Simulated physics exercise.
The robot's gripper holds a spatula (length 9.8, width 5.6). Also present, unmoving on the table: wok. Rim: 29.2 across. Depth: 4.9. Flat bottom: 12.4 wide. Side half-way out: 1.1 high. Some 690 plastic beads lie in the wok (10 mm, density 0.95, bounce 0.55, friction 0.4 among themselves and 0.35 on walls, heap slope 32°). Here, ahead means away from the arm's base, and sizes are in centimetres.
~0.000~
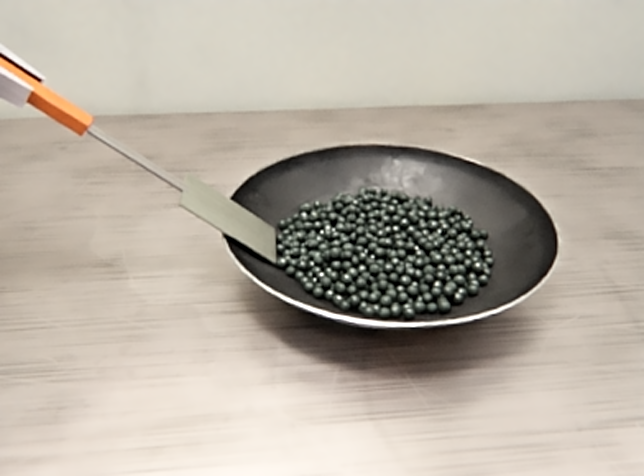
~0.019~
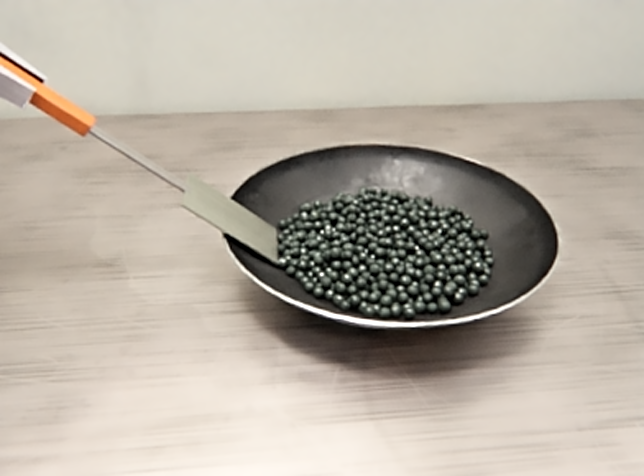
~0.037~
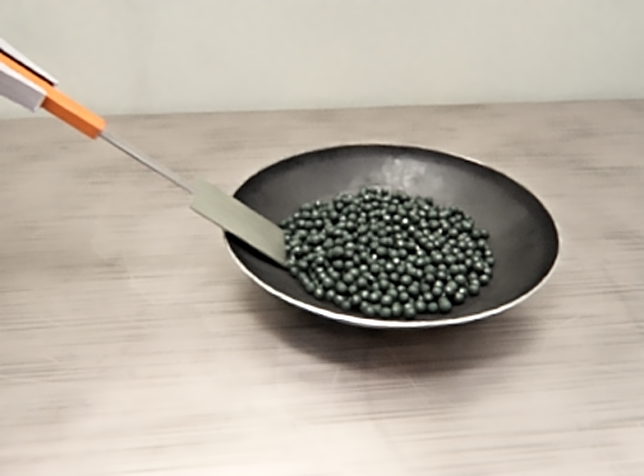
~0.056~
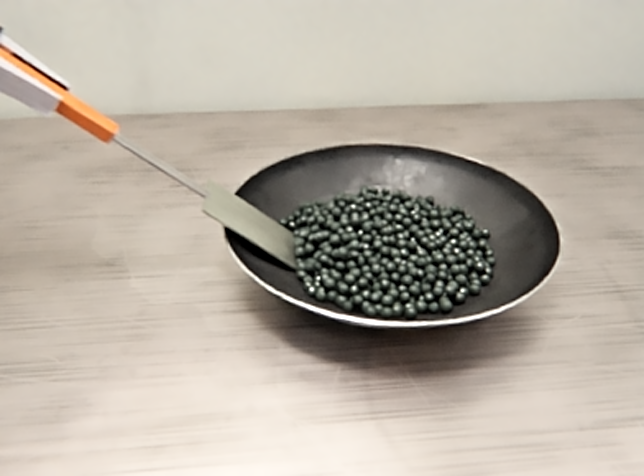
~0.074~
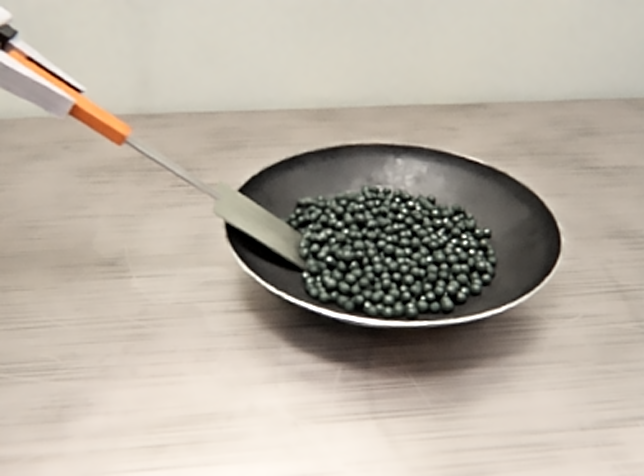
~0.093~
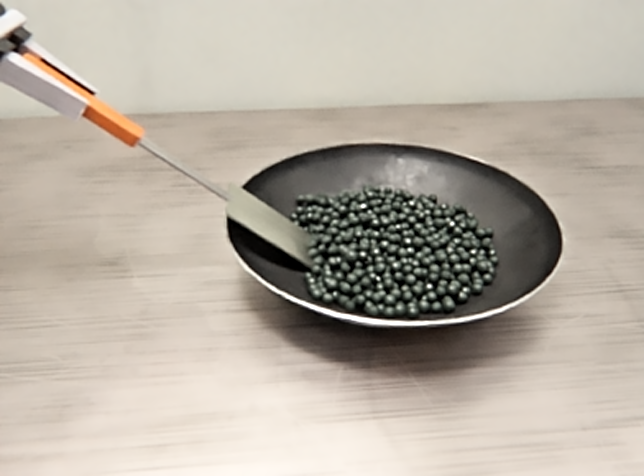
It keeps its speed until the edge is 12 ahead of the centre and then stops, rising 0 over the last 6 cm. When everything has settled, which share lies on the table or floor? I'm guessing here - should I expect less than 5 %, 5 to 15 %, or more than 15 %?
You should expect 5 to 15 %.
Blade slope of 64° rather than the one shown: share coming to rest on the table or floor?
Estimate for that slope: Some 10 per cent.
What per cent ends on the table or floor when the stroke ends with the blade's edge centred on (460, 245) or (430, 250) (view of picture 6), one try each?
Estimates, in order: 0 % and 0 %.
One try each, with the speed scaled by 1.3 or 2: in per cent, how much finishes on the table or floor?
Roughly 15 per cent on the first try and 20 per cent on the second.
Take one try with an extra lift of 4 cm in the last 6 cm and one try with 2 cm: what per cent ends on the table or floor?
It works out to some 10 per cent for the first setting and some 10 per cent for the second.
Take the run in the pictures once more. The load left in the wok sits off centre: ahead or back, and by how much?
The kept load is shifted forward by about 3.0 cm.
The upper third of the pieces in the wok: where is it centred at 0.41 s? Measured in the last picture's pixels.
It is centred at roughly (474, 222).
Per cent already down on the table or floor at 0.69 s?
8 per cent.
By 0.25 s, sloping 41°, highest piece 4 above the table; 691 in the wok.
By 0.41 s, sloping 41°, highest piece 5 above the table; 691 in the wok.
By 0.69 s, sloping 41°, highest piece 6 above the table; 638 in the wok, 50 on the table or floor, 3 on the blade or in flight.
By 1.74 s, sloping 41°, highest piece 6 above the table; 637 in the wok, 54 on the table or floor.
Final count, 637 in the wok, 54 on the table or floor. That is 8 % on the table or floor.
